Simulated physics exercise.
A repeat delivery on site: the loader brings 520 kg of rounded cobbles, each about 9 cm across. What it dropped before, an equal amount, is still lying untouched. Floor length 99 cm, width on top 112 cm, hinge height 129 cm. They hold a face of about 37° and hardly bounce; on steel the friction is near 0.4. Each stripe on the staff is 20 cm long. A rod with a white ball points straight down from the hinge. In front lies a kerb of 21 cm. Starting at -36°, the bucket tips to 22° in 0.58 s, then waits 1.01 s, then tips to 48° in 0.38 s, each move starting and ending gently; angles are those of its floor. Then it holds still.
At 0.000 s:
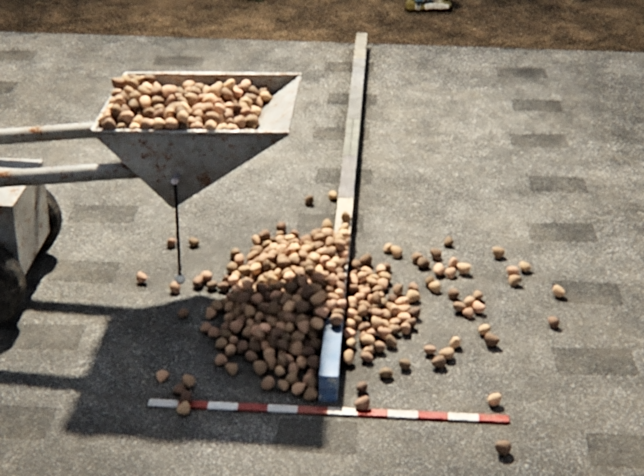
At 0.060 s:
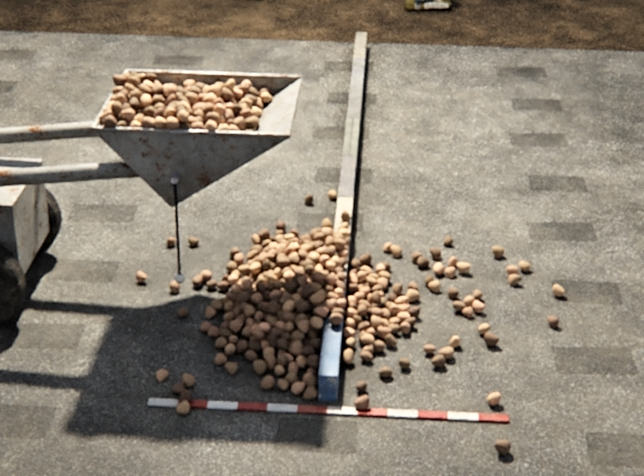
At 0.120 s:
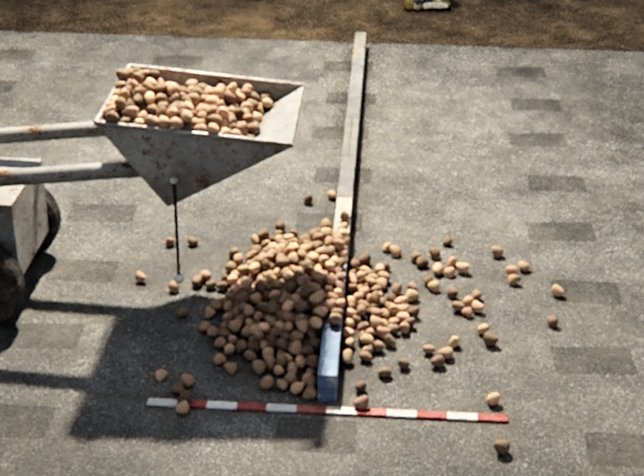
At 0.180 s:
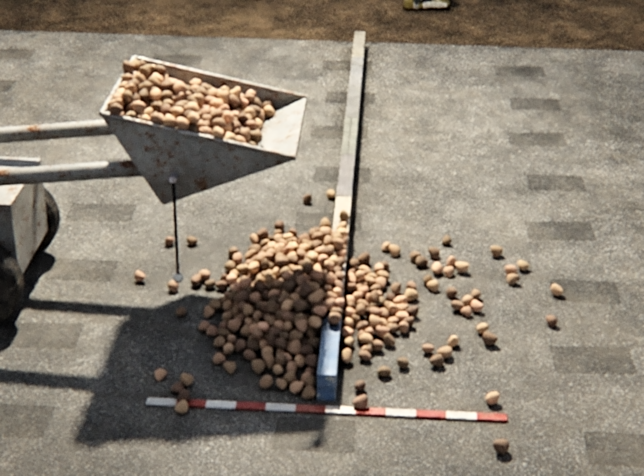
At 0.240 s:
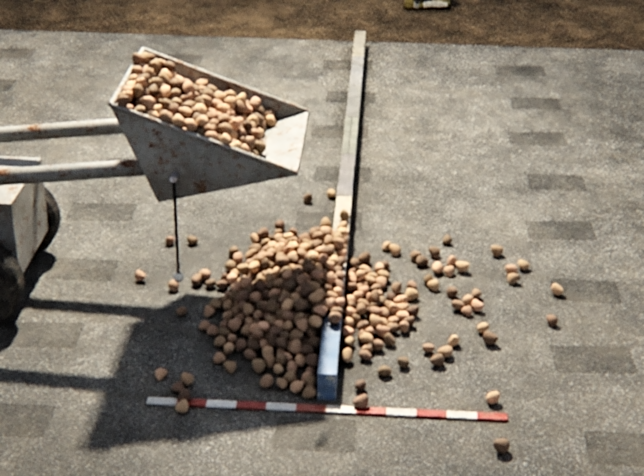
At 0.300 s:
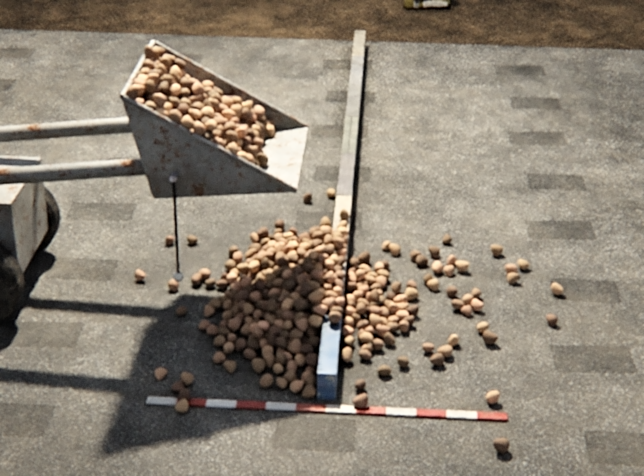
On grey paving with darker rectangular patches and a brown earth strip behind, seen from above at an angle by a still camera, sunlight casts shadows. A pale metal bucket on two arms holds tan cobbles at left, above a heap spread across a long kerb, with a red-and-white staff in front. The bucket slowly, then faster, tilts rightward, its rear rising as its cobbles shift inside, while the heap lies still.
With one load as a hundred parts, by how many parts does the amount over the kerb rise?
About 60 per cent.
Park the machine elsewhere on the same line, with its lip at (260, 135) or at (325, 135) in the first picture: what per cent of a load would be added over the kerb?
Near 35 per cent from the first place, 80 from the second.
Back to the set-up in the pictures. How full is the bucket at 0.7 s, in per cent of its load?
About 95 per cent.
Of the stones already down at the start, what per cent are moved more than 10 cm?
Roughly 15 per cent of them.
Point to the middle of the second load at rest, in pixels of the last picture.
Their middle is at about (361, 289).
After 0.4 s the floor is at 12°; in per cent of one load, 100 in the bucket, 82 on this side of the kerb, 19 over the kerb; the foremost stones are at (518, 303).
After 0.7 s the floor is at 22°; in per cent of one load, 97 in the bucket, 84 on this side of the kerb, 19 over the kerb; the foremost stones are at (518, 303).
After 2.4 s the floor is at 48°; in per cent of one load, 0 in the bucket, 122 on this side of the kerb, 79 over the kerb; the foremost stones are at (560, 295).
After 5.1 s the floor is at 48°; in per cent of one load, 0 in the bucket, 122 on this side of the kerb, 79 over the kerb; the foremost stones are at (561, 296). Net gain over the kerb, 60.
